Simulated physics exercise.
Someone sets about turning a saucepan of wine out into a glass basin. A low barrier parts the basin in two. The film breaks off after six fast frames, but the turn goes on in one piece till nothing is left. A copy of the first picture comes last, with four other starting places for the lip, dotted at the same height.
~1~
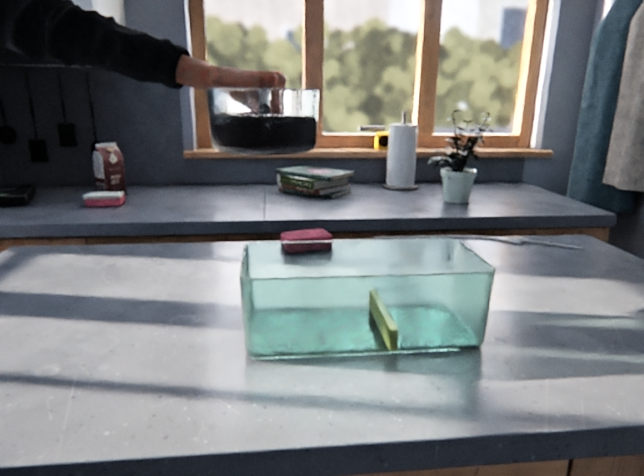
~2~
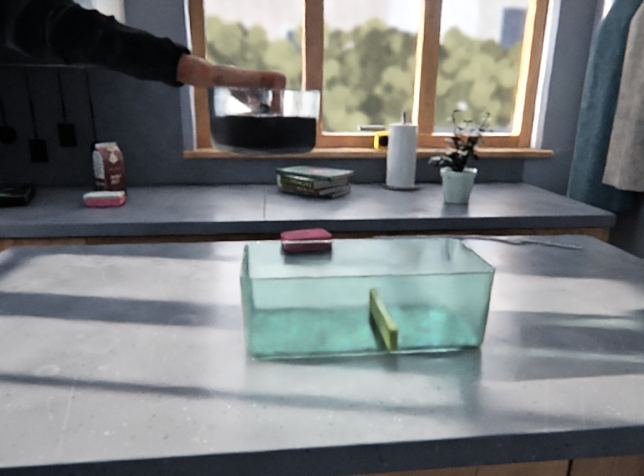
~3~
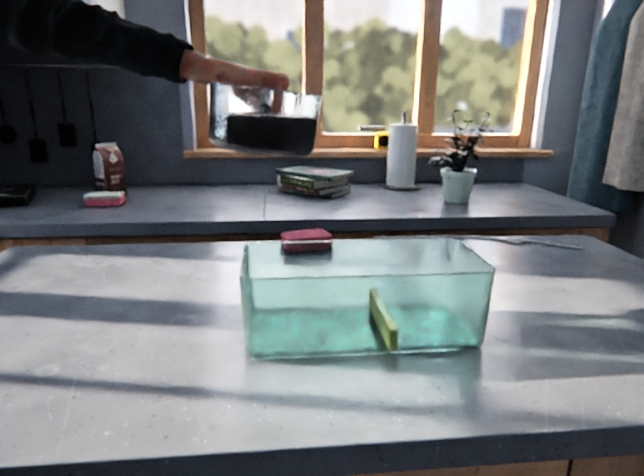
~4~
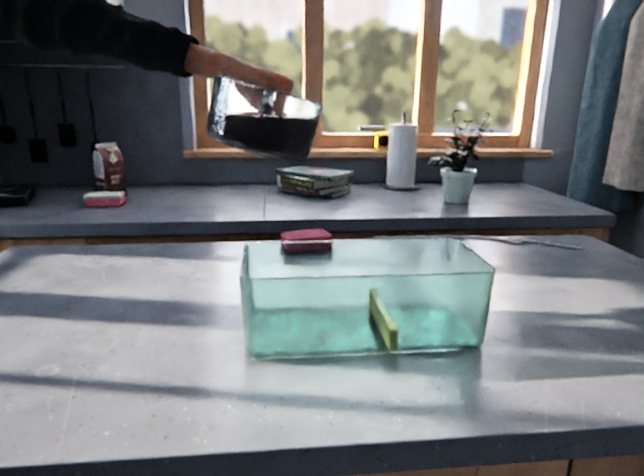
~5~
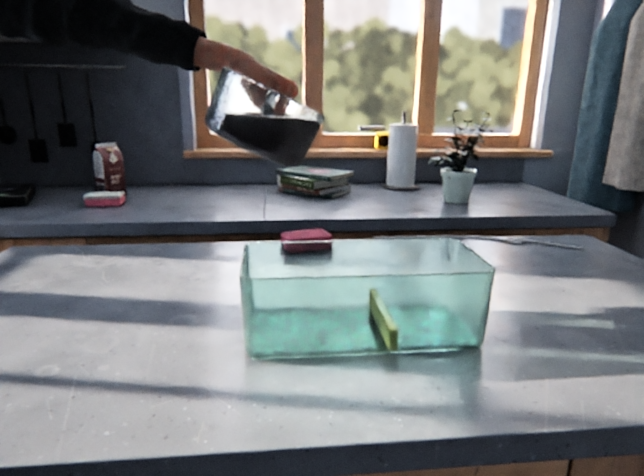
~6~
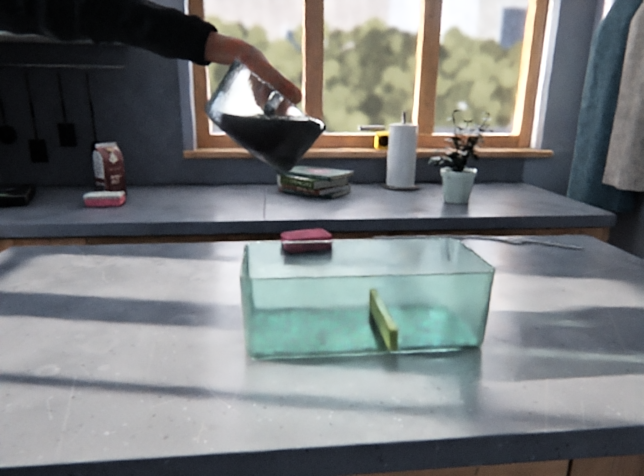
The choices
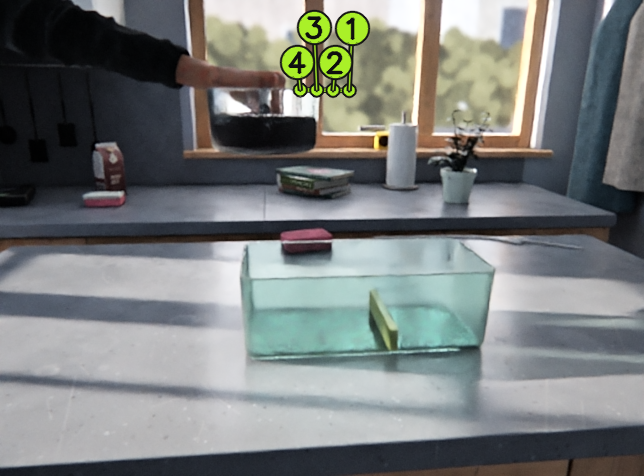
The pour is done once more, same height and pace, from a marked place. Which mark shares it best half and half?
I would pick place 1.
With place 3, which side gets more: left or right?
More ends on the left.
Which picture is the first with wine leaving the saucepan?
Picture 6.
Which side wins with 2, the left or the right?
The left one.
On the marked copy, 1 at (349, 90); 2 at (333, 90); 3 at (316, 90); 4 at (300, 89).
With 1, about 47 % ends left of the wall and 52 % right of it.
With 2, about 68 % ends left of the wall and 30 % right of it.
With 3, about 87 % ends left of the wall and 12 % right of it.
With 4, about 86 % ends left of the wall and 12 % right of it.
